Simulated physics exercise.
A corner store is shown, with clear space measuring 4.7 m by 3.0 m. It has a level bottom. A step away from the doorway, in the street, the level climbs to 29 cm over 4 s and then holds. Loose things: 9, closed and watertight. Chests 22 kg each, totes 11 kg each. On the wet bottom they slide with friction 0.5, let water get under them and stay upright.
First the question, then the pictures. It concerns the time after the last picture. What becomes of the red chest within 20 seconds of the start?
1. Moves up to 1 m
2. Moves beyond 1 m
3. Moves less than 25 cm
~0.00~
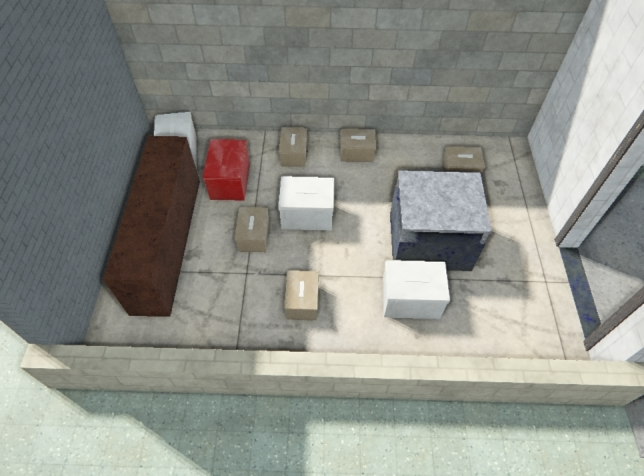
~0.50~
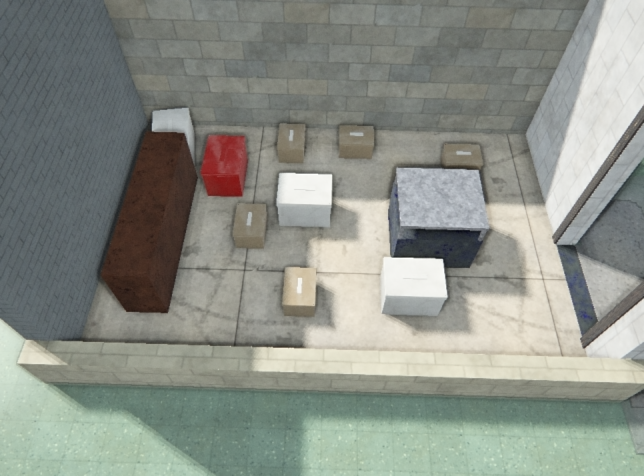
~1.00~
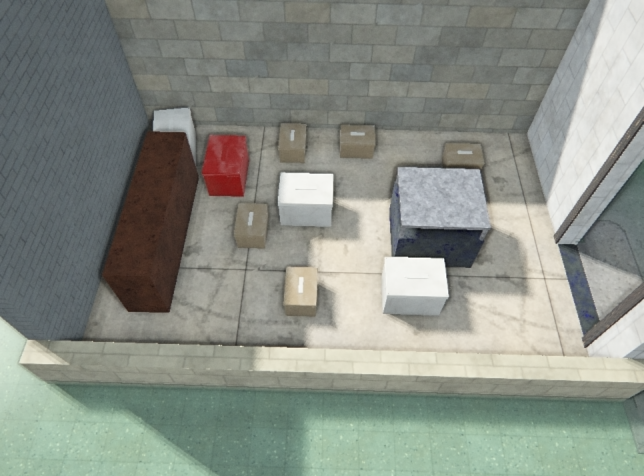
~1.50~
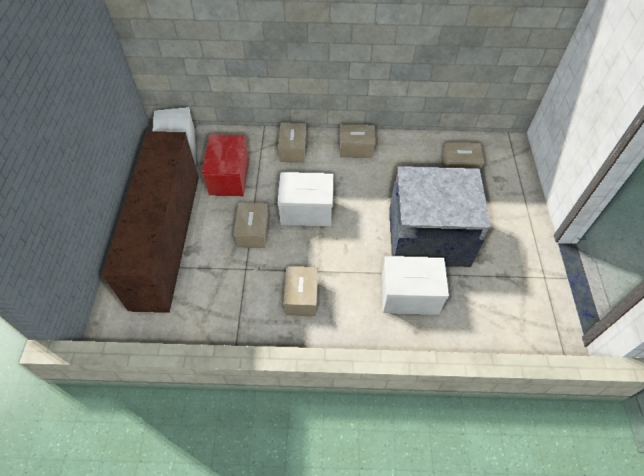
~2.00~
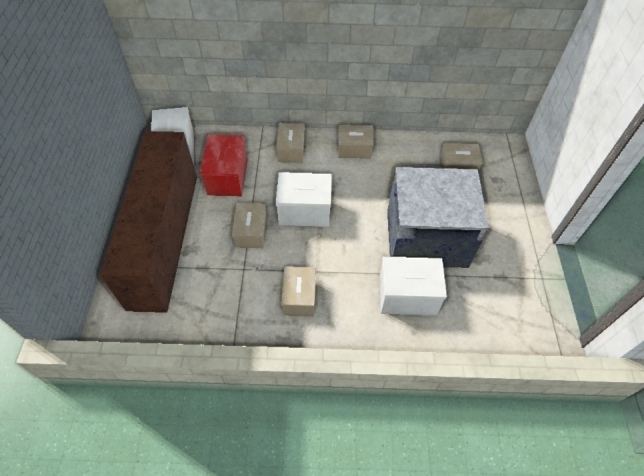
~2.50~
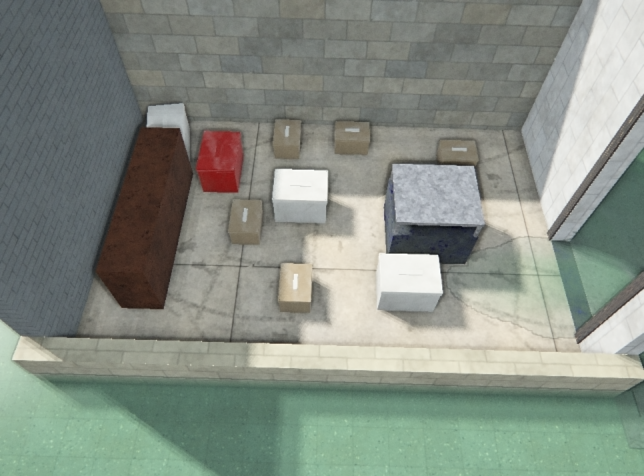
(2) Moves beyond 1 m.
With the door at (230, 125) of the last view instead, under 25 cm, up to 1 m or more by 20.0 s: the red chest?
Outcome - red chest: Well off.
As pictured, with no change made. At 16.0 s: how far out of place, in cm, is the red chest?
Displacement by then near 250 cm.
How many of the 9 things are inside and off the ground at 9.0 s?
The count is 7.
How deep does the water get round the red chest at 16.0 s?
Near 22 cm deep.
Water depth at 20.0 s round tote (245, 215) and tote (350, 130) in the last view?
27 and 28 cm.
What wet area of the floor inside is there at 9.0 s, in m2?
13 m2.
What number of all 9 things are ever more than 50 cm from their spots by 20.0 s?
Counting them up, I find 9.
After 4.0 s the red chest is near (219, 150), 0.0 m from its start, aground; 0 afloat.
After 9.0 s the red chest is near (238, 109), 0.6 m from its start, afloat; 7 afloat.
After 16.0 s the red chest is near (442, 121), 2.5 m from its start, afloat; 9 afloat.
After 20.0 s the red chest is near (530, 150), 3.3 m from its start, afloat; 9 afloat.
